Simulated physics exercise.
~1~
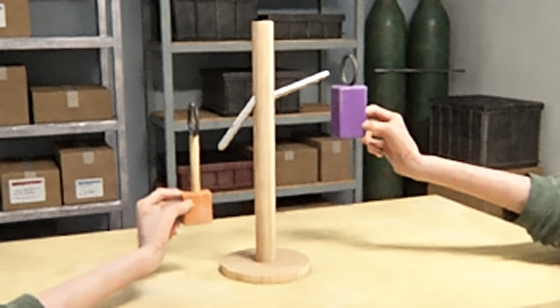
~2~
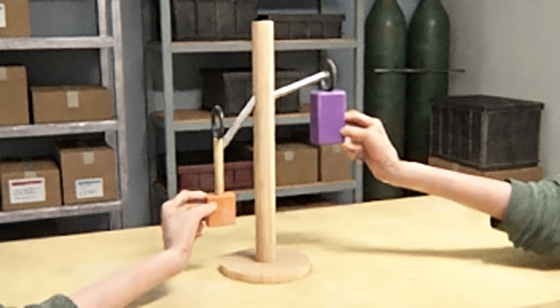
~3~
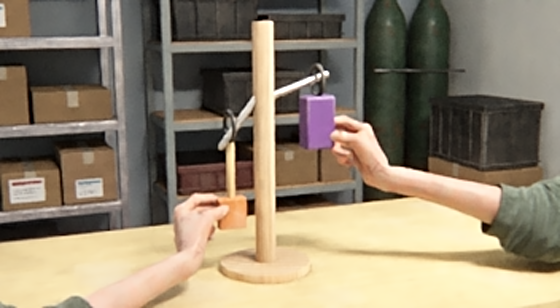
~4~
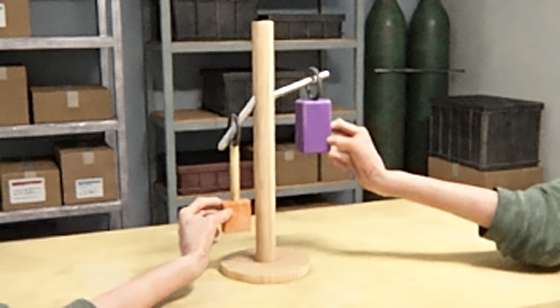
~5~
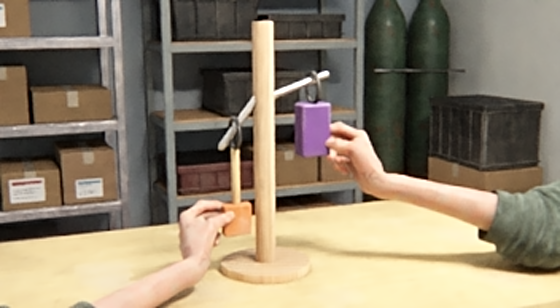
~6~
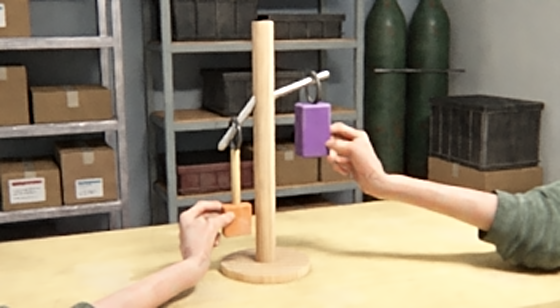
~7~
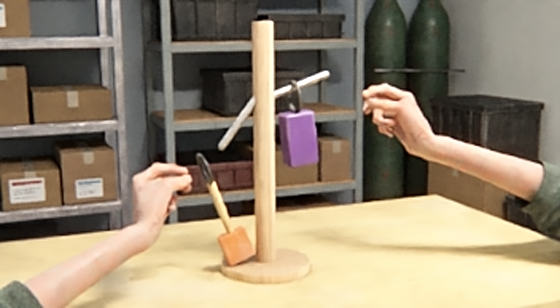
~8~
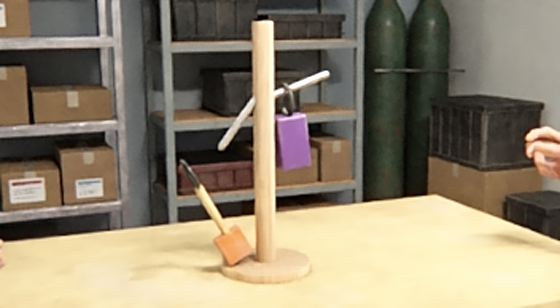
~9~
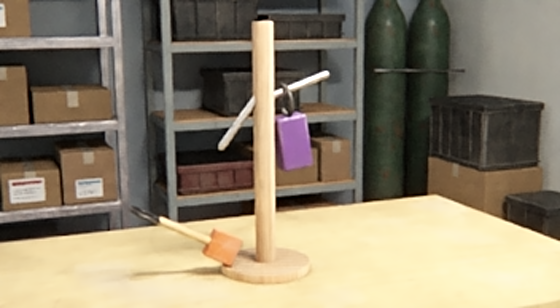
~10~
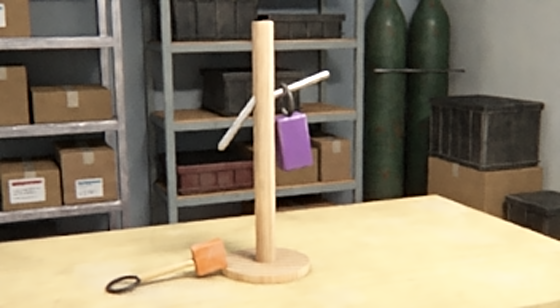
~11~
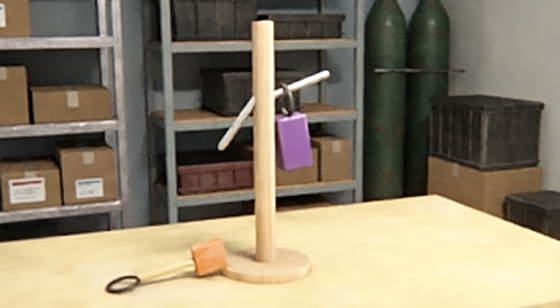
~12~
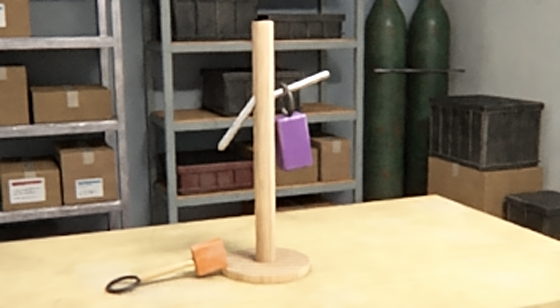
Two hands release a purple pouch, which stays hooked, and an orange brush, which falls.
